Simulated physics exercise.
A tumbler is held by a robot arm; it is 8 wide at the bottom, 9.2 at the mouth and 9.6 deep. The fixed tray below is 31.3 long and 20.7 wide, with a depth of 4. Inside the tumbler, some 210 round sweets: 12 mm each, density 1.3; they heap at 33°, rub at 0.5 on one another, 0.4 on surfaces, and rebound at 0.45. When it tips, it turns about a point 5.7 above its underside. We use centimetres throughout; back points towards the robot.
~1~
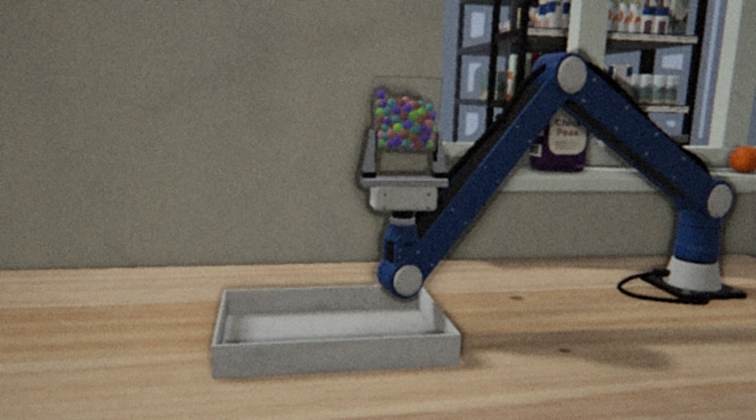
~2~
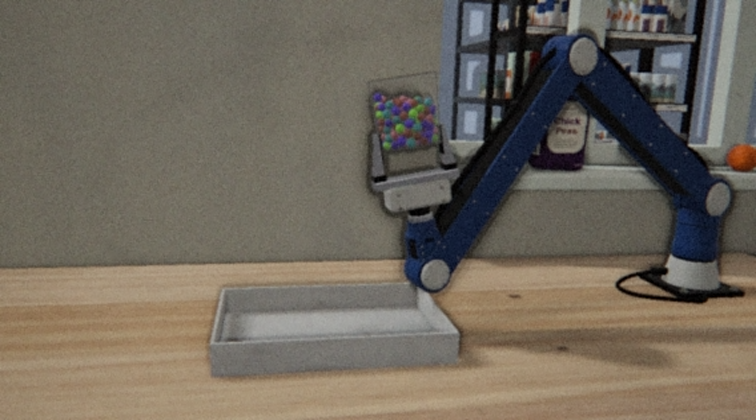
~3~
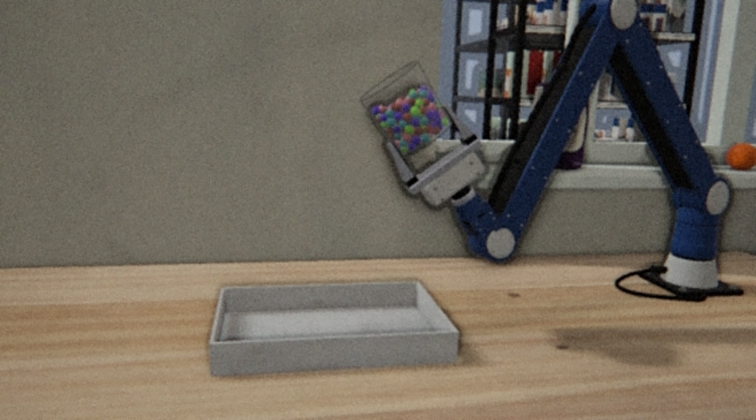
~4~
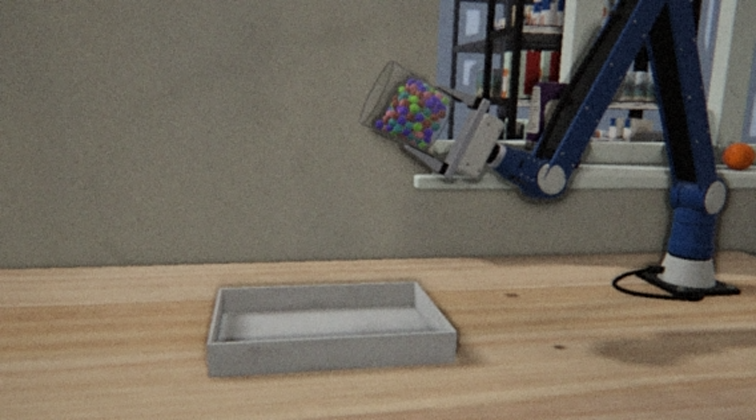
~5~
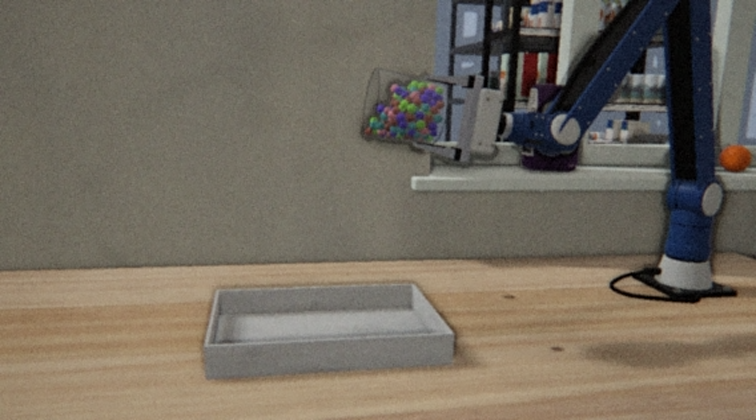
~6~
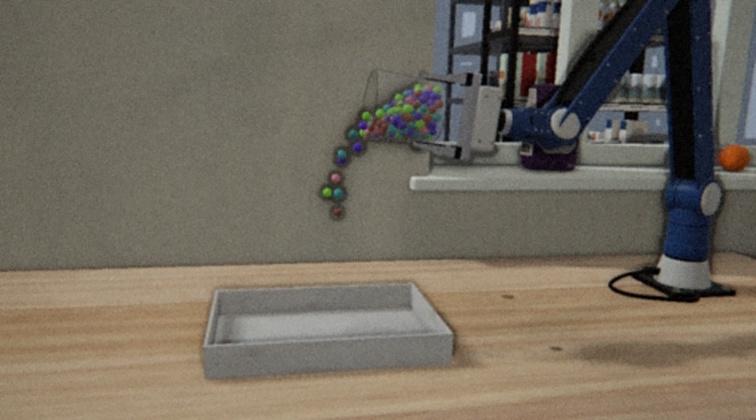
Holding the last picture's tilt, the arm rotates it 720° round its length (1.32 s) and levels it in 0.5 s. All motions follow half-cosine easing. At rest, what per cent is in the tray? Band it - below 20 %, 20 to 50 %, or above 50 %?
My answer is above 50 %.
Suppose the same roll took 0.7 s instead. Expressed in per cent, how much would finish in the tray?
You'd be looking at some 35 per cent.
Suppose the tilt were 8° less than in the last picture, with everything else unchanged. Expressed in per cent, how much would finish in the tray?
Then roughly 30 per cent.
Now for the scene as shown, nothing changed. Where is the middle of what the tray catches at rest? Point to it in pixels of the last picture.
The centre sits around (287, 339).
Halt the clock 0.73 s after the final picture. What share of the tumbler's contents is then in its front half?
About 75 per cent.
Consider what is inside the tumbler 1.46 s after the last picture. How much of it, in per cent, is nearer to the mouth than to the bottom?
Mouth-half share: Approx. 35 in a hundred.
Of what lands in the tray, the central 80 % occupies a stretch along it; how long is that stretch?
About 20 centimetres.
Then, 0.73 s later, tipped 84°, highest piece 37 above the table; 127 in the tumbler, 57 in the tray, 22 in flight or on a rim.
Then, 1.46 s later, tipped 70°, highest piece 34 above the table; 127 in the tray, 76 in the tumbler, 3 in flight or on a rim.
Then, 2.02 s later, upright, highest piece 34 above the table; 130 in the tray, 76 in the tumbler.
Then, 2.72 s later, upright, highest piece 33 above the table; 130 in the tray, 76 in the tumbler.
At rest, 130 in the tray, 76 in the tumbler. That is 63 % in the tray.
